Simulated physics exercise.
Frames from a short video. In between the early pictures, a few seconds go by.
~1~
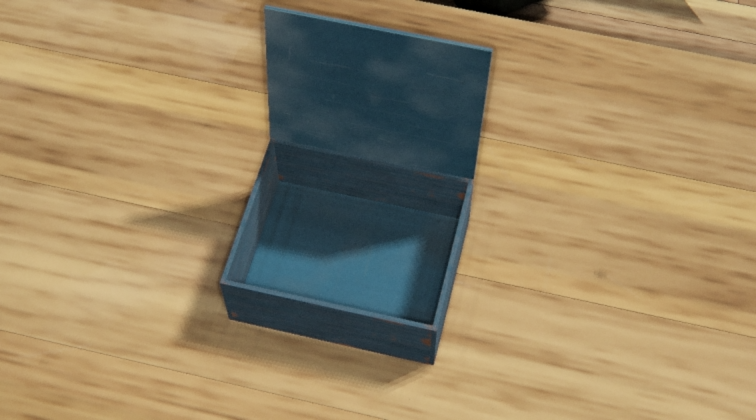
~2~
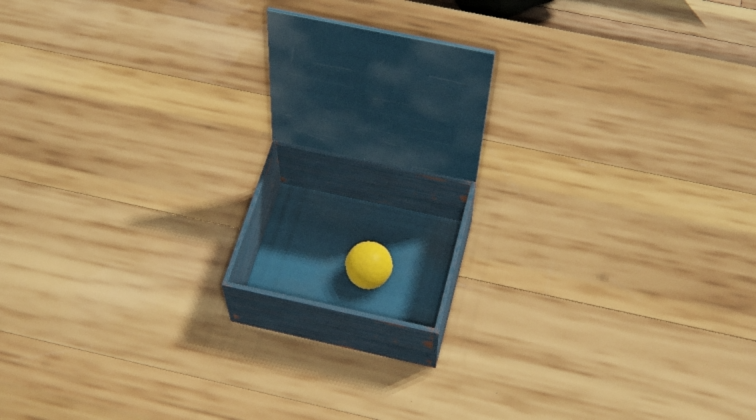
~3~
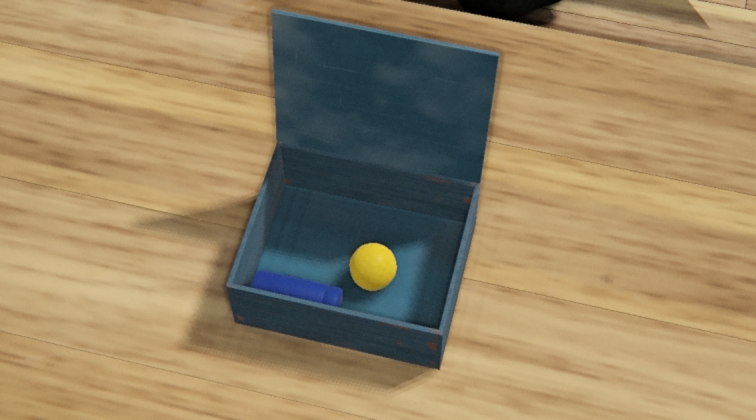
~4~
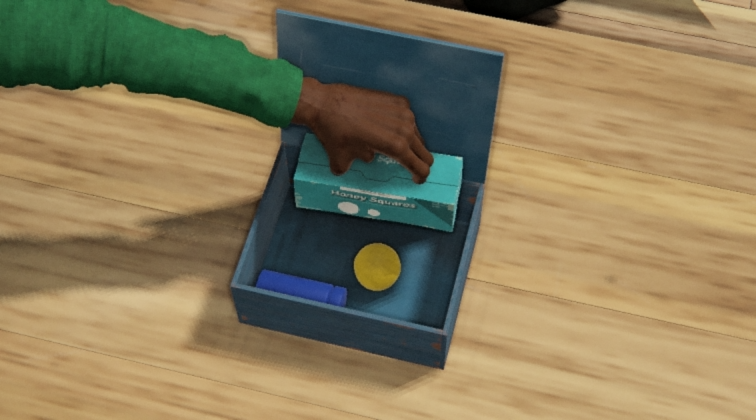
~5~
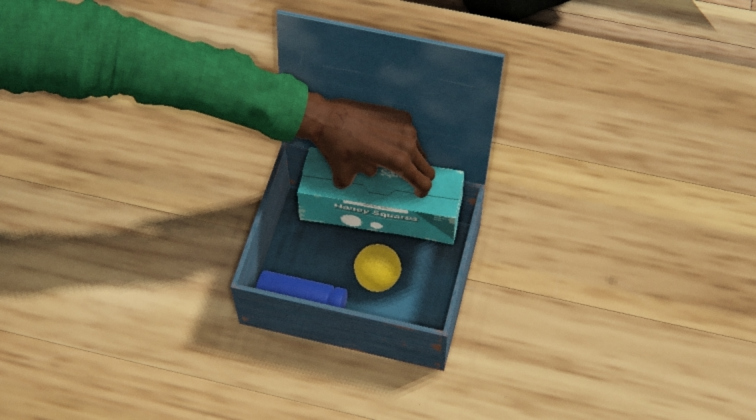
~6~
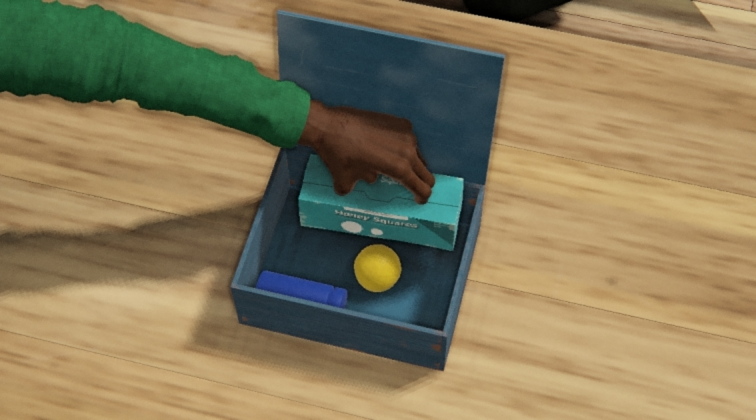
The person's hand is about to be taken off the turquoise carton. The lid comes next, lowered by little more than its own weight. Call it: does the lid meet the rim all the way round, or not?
It meets the rim all the way round.
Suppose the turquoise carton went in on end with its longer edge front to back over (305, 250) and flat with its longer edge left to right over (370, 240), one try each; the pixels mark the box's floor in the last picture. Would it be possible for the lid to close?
In the first case it stays ajar; in the second case it closes.
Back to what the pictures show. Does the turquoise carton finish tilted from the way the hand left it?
Looking at the last picture, it is left as set.
Then, 0.70 s after the last picture, turquoise carton slid a little near (383, 223); yellow lemon rolled about its own width.
Then, 1.60 s after the last picture, lid 60° above the rim; turquoise carton slid a little near (383, 223); yellow lemon rolled about its own width.
Then, 1.90 s after the last picture, lid 16° above the rim; turquoise carton slid a little near (383, 223); yellow lemon rolled about its own width.
At rest, lid shut; moved from the start, turquoise carton and yellow lemon; blue shaker in place. Seen from the same camera at the end, turquoise carton near (383, 223).
